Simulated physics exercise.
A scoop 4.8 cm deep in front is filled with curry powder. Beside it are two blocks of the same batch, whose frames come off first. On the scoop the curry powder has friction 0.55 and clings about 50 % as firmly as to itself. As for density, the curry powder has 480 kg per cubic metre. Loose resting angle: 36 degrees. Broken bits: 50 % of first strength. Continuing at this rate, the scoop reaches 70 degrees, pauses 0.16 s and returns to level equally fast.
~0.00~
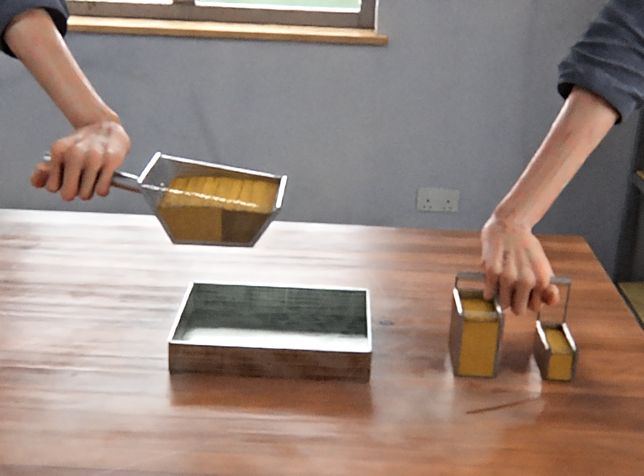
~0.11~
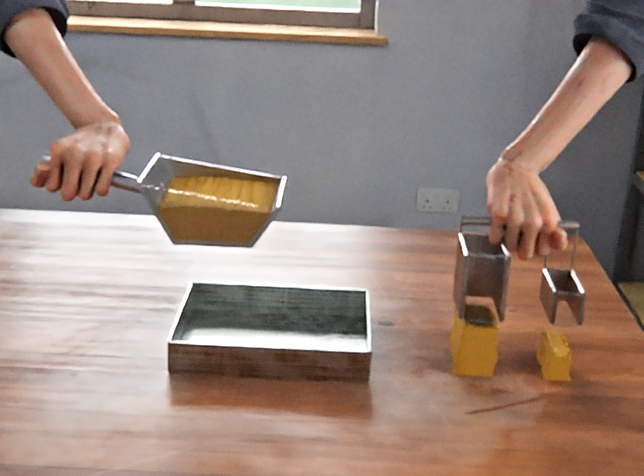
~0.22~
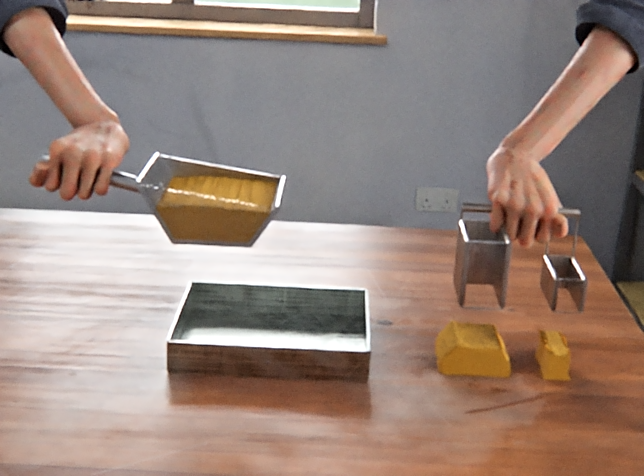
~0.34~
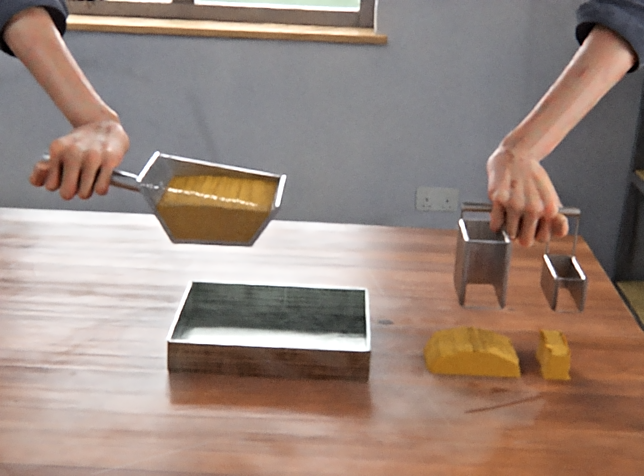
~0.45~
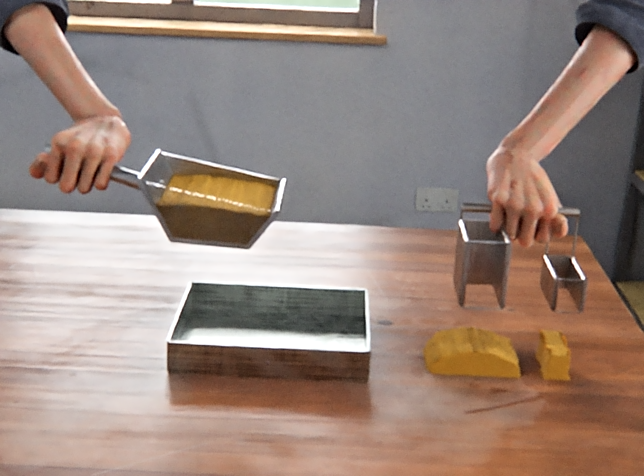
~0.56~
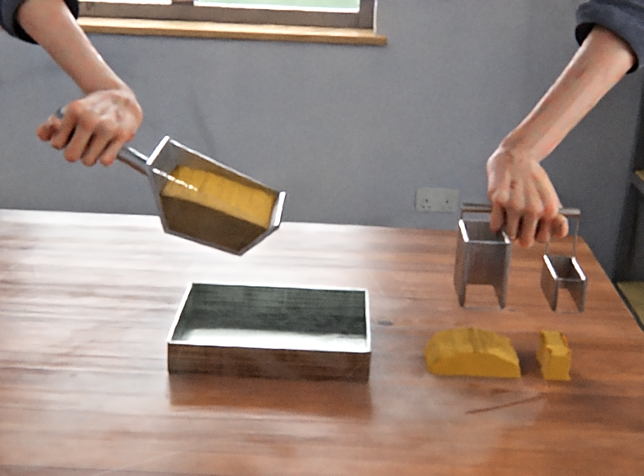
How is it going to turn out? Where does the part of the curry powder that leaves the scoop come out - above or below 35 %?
Result: Above.
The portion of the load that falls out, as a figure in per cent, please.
About 50 per cent.
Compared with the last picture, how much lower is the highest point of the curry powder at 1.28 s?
I'd put it at close to 3.0 cm.
After 0.89 s, the scoop is at 62 degrees and 0 % has left it.
After 1.28 s, the scoop is at 66 degrees and 45 % has left it.
After 1.67 s, the scoop is at 12 degrees and 49 % has left it.
After 2.05 s, the scoop is at 0 degrees and 49 % has left it.
After 2.16 s, at the end, the scoop is at 0 degrees and 49 % has left it.
